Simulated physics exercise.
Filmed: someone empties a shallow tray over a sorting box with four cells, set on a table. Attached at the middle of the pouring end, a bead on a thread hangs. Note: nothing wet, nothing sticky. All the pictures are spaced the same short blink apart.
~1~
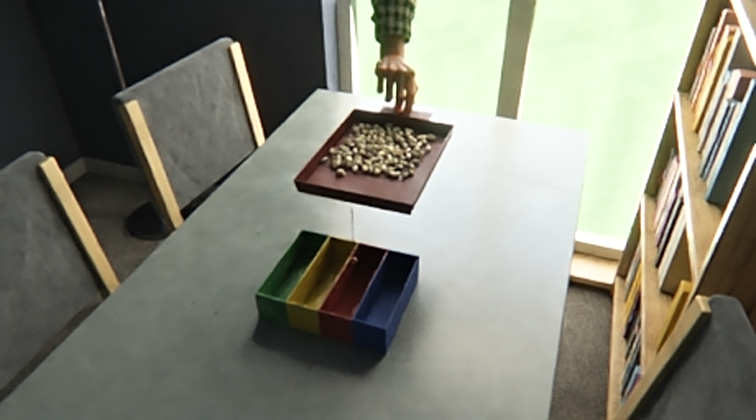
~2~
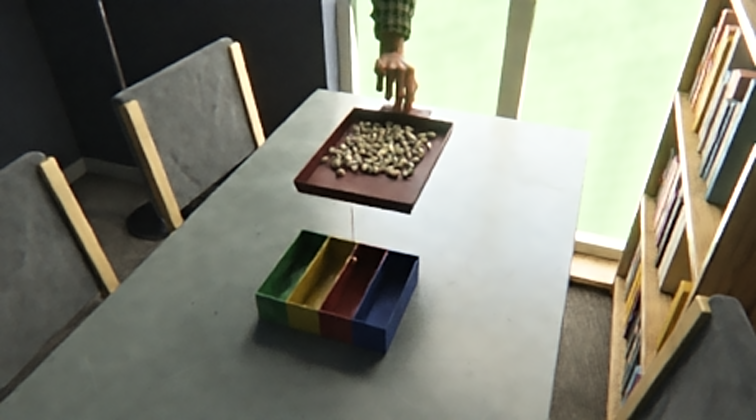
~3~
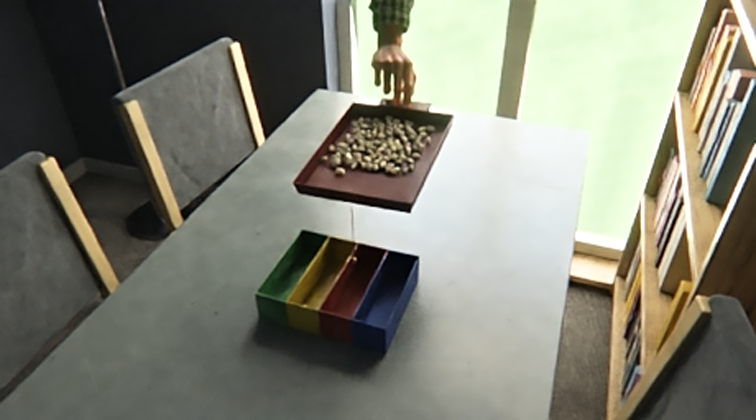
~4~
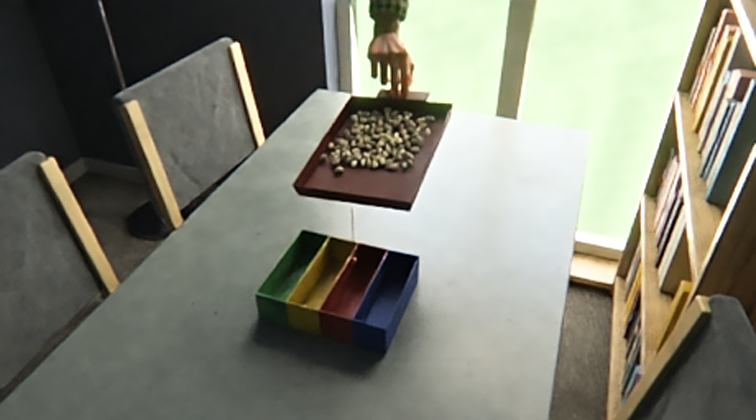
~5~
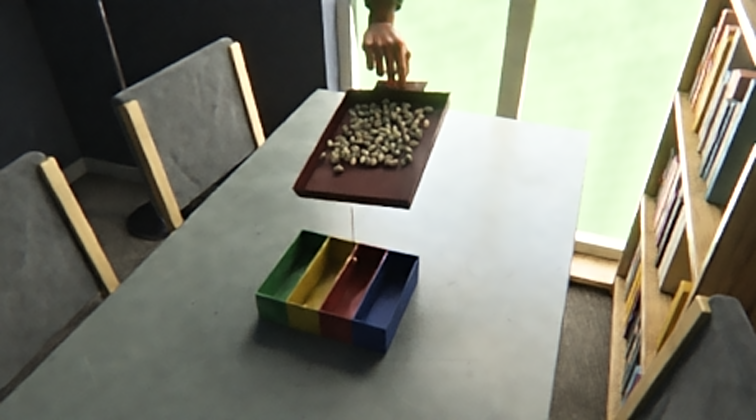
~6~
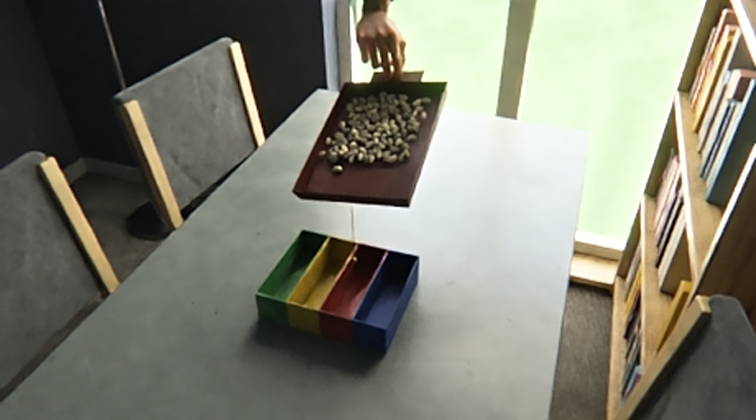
A shallow dark red tray of pale beans hangs above a grey table in a room with a bright window, seen from above by a still camera. Below it sits a box with green, yellow, red and blue cells from left to right, between grey chairs and a bookshelf. A hand gradually raises the tray's far end, tilting it slightly toward its near left corner.
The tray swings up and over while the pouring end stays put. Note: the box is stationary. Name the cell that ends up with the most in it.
Most ends up in the green cell.
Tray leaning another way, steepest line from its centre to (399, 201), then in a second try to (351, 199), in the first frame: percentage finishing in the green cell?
In turn, 0 percent and then 20 percent.
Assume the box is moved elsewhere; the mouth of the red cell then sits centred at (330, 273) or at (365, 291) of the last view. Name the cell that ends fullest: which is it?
First try: The cell in yellow. Second try: The cell in green.
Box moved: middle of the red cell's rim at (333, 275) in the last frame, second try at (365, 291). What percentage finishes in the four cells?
Roughly 100 % and then 90 %.
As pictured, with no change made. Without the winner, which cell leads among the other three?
The yellow cell.
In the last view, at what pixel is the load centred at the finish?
Roughly at (302, 287), give or take.
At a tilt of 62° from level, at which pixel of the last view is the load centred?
Somewhere about (324, 173).
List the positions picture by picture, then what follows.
The first frame shows corners of the pouring end at (297, 179) and (410, 202), level; middle of the load at (376, 148), white beans; bead on its thread at (354, 261); green cell at (272, 307); yellow cell at (303, 316); red cell at (336, 325); blue cell at (369, 334).
The second frame shows corners of the pouring end at (297, 180) and (410, 202), level; middle of the load at (376, 147).
The third frame shows corners of the pouring end at (296, 181) and (409, 201), tipped barely, lowest at the left corner; middle of the load at (376, 143).
The fourth frame shows corners of the pouring end at (295, 184) and (408, 200), tipped a little, lowest at the left corner; middle of the load at (375, 138).
The fifth frame shows corners of the pouring end at (295, 187) and (407, 198), tipped clearly, lowest at the left corner; middle of the load at (373, 132).
The sixth frame shows corners of the pouring end at (295, 189) and (405, 197), tipped clearly, lowest at the left corner; middle of the load at (371, 128); green cell at (272, 307); yellow cell at (303, 316); red cell at (336, 325); blue cell at (369, 334).
Soon, tray tipped steeply; all on the tray.
A while on, tray tipped right over; about two thirds on the tray; about a quarter in the green cell; a small part in the yellow cell; a small part falling or outside the box.
Towards the end, tray tipped past a quarter turn; about two thirds in the green cell; about a third in the yellow cell; a stray few falling or outside the box.
Finally, tray tipped past a quarter turn; about two thirds in the green cell; about a third in the yellow cell; none in the blue cell; none in the red cell; a stray few outside the box.
